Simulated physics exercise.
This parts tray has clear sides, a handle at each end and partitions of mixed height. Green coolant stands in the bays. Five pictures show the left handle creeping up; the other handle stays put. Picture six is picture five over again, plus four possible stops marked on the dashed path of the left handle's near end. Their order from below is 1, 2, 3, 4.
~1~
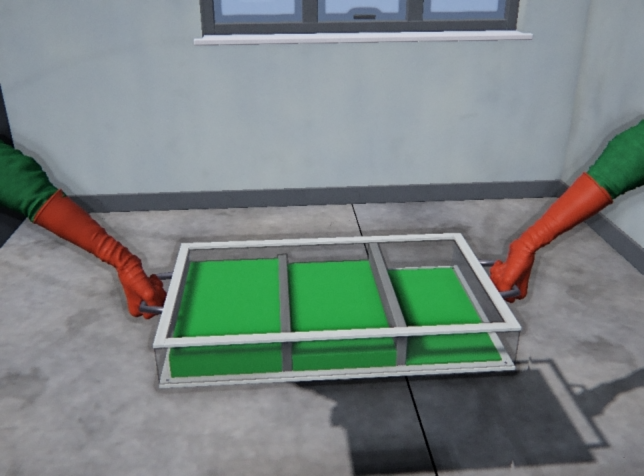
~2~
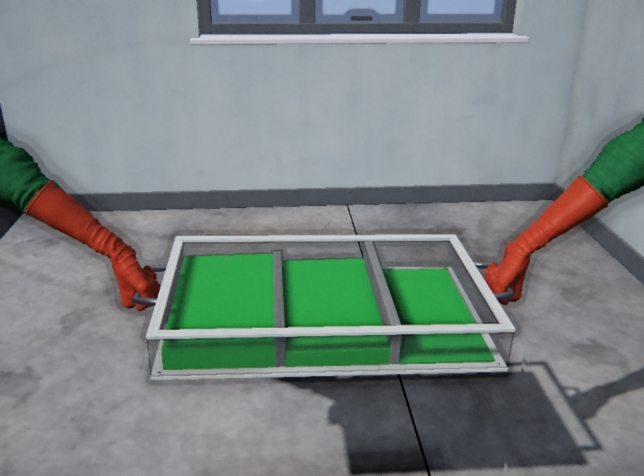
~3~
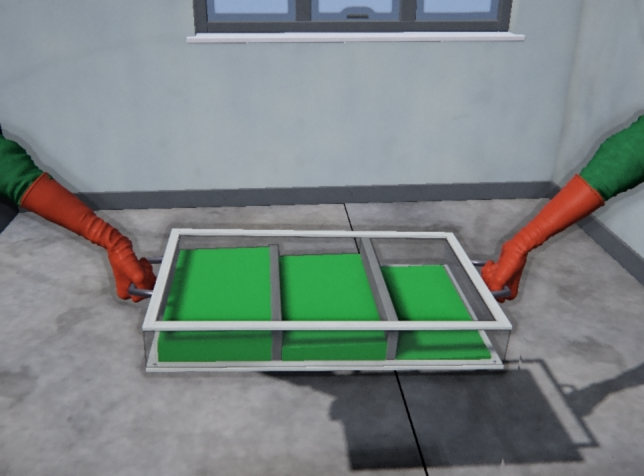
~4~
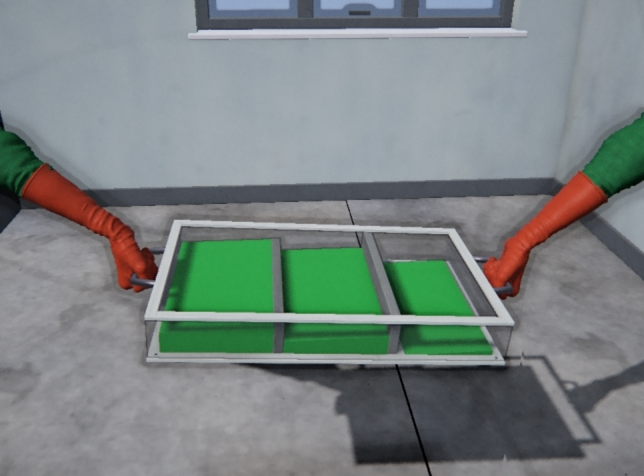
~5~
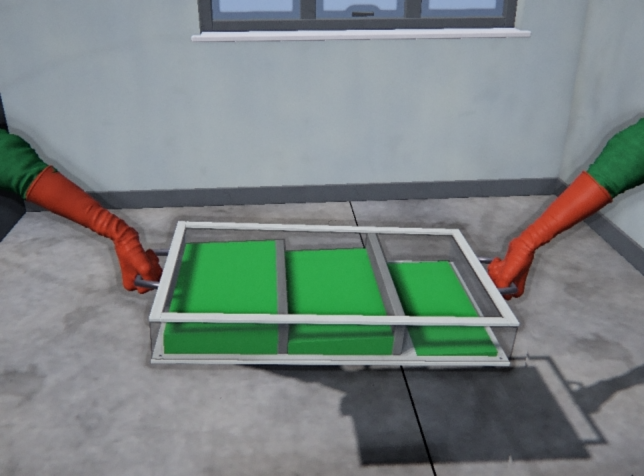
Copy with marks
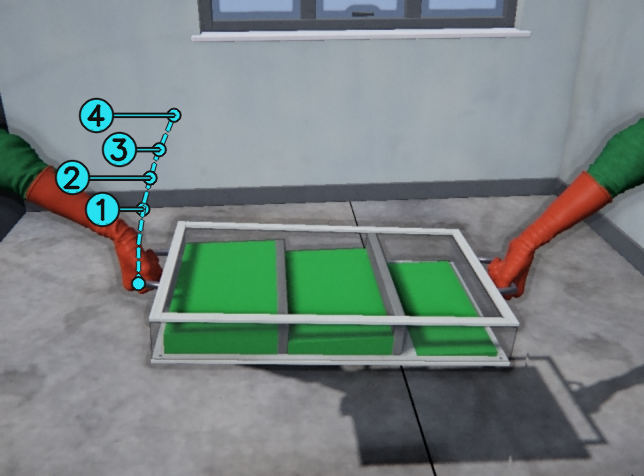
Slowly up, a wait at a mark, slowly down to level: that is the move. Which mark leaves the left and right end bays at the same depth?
2.
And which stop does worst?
That would be 4.
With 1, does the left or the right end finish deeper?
The left one.
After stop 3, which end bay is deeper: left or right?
The right one.
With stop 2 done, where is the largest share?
It is the middle one.
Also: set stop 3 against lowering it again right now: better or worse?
Stop 3 is better.
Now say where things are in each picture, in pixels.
In the first picture, the tray is level; deepest in the left bay, at (233, 301), shallowest in the right; left handle at (148, 293).
The second picture shows tipped about 1° down to the right; no wall is crossed; left handle at (142, 284).
The third picture shows tipped about 3° down to the right; no wall is crossed; left handle at (138, 276).
The fourth picture shows tipped about 4° down to the right; no wall is crossed; left handle at (139, 266).
The fifth picture shows tipped about 4° down to the right; deepest in the left bay, at (229, 282), shallowest in the right; left handle at (144, 268).
In cyan, 1 at (142, 209); 2 at (150, 177); 3 at (159, 149); 4 at (174, 115).
For stop 1, the left end bay stands much deeper than the other; nothing spills.
For stop 2, the two end bays stand about equally deep; nothing spills.
For stop 3, the right end bay stands much deeper than the other; nothing spills.
For stop 4, the right end bay stands much deeper than the other; about 12 % goes over the rim.
